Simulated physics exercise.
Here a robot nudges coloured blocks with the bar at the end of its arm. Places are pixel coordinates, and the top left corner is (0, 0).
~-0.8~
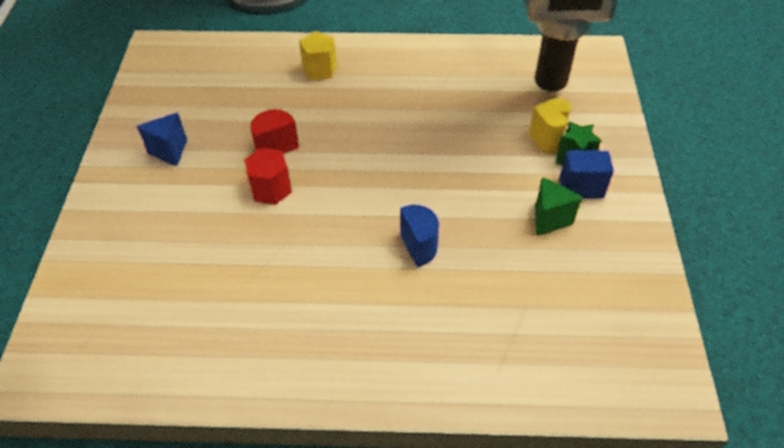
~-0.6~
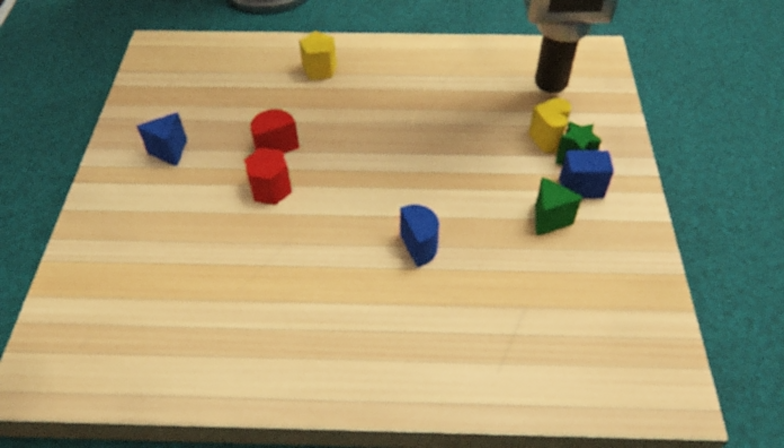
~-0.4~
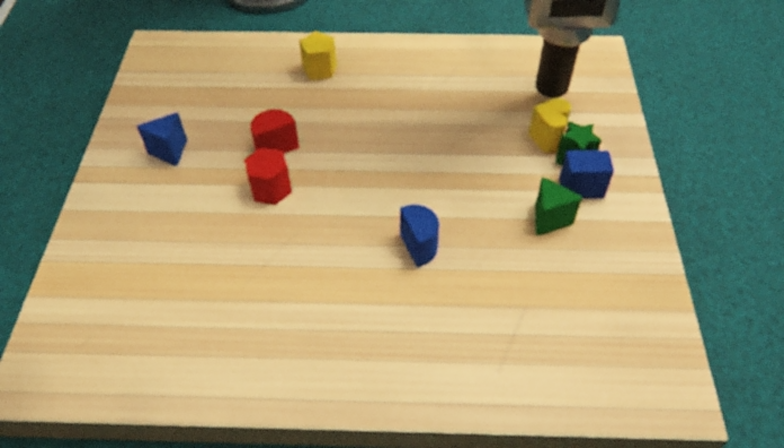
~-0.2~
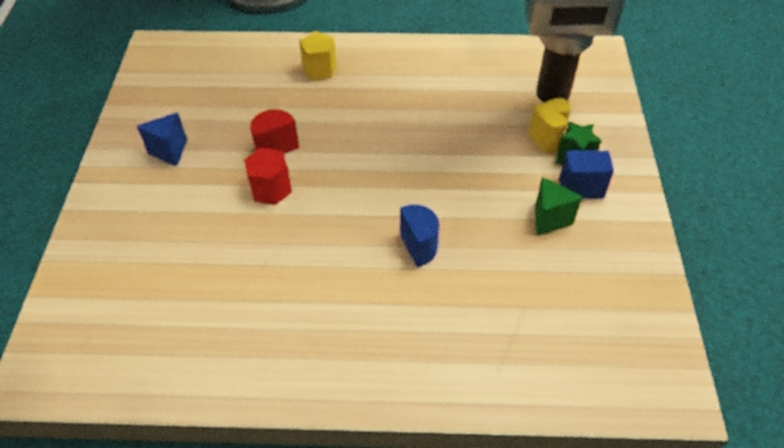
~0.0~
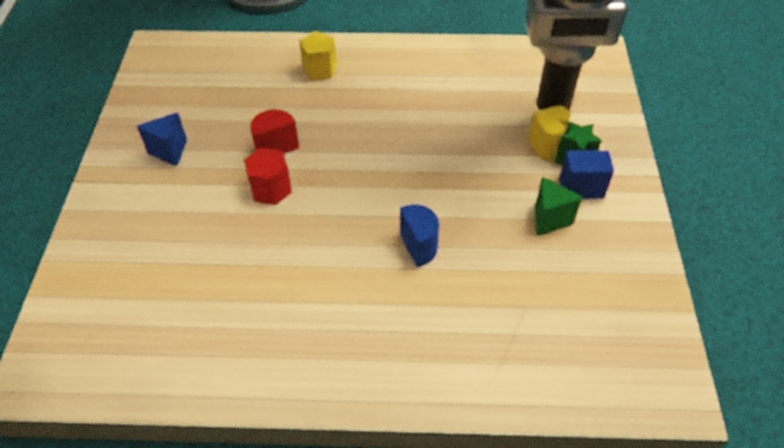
A dark bar on the end of a robot arm crept down toward a cluster of coloured blocks at the upper right of a wooden board, then nudged the yellow one slightly downward.
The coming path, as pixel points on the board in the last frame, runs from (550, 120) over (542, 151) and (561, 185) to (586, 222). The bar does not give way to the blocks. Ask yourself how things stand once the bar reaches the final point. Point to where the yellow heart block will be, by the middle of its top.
It will likely be found at (541, 176).
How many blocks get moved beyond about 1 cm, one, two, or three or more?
The push moves three or more blocks more than 1 cm.
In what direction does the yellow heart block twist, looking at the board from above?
The turn is clockwise.
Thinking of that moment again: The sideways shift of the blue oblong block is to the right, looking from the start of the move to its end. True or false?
Answer: False.
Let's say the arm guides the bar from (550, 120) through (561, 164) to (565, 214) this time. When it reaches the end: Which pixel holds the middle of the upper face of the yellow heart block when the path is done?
It should be at (535, 168) by then.
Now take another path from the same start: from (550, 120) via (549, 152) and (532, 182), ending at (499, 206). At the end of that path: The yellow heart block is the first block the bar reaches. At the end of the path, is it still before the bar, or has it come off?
Held in front.
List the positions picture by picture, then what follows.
The first picture shows lower end of the bar (551, 82), tops of blocks, yellow heart block (554, 110), green triangle (557, 194), green star-shaped block (582, 133), blue oblong block (591, 160).
The second picture shows bar (551, 83), blocks as before.
The third picture shows bar (552, 88), blocks as before.
The fourth picture shows bar (553, 95), blocks as before.
The fifth picture shows bar (553, 106), yellow heart block (553, 118), green triangle (557, 194), green star-shaped block (582, 133), blue oblong block (591, 160).
On the path given first. One third of the way, bar (545, 138); yellow heart block (541, 151).
Two thirds of the way, bar (565, 173); yellow heart block (541, 174), turned 85° clockwise; green triangle (555, 200), turned 25° anticlockwise; green star-shaped block (592, 142), turned 60° anticlockwise; blue oblong block (612, 175), turned 15° anticlockwise.
At the end, bar (590, 209); yellow heart block (541, 176), turned 90° clockwise; green triangle (556, 206); green star-shaped block (592, 142), turned 65° anticlockwise; blue oblong block (629, 189), turned 90° anticlockwise.
